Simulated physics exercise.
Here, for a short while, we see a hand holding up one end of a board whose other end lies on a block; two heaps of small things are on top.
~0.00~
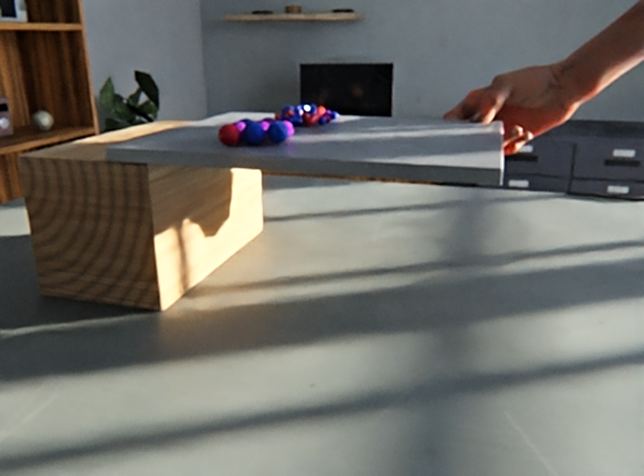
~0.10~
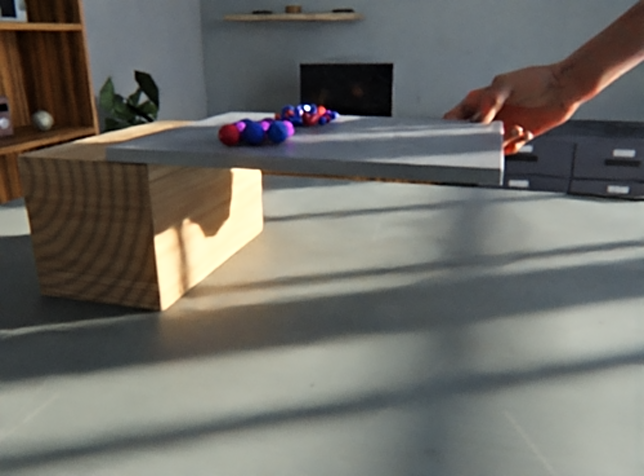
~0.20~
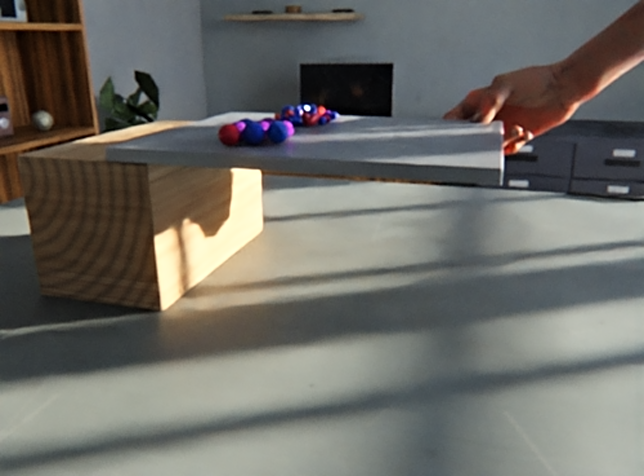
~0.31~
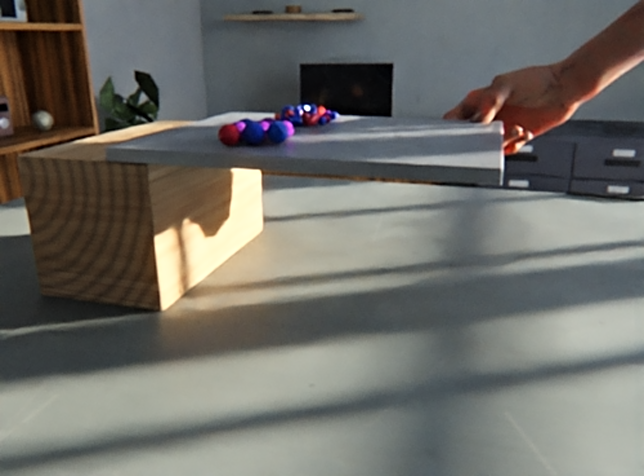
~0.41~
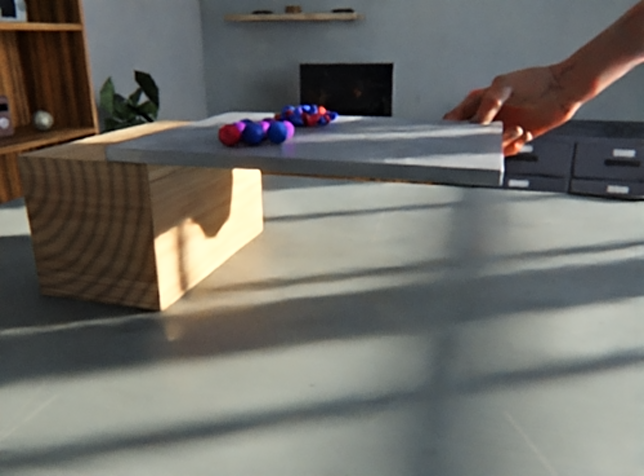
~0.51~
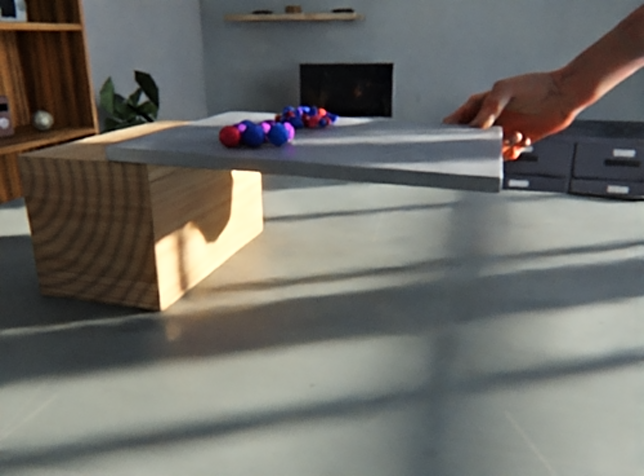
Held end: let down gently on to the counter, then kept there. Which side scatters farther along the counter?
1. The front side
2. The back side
1.
Around 0.81 s, board sloping at 9°; near lot all still on the board; far lot all still on the board.
Around 1.19 s, board sloping at 22°; near lot most still on the board; far lot all still on the board.
Around 1.60 s, board resting at 29°; near lot mostly one to two board lengths out; far lot nearly all still on the board.
Finally (3.5 s), board resting at 29°; near lot mostly more than two board lengths out, most gone off the counter; far lot mostly less than half a board's length out; the near lot has gone farther.
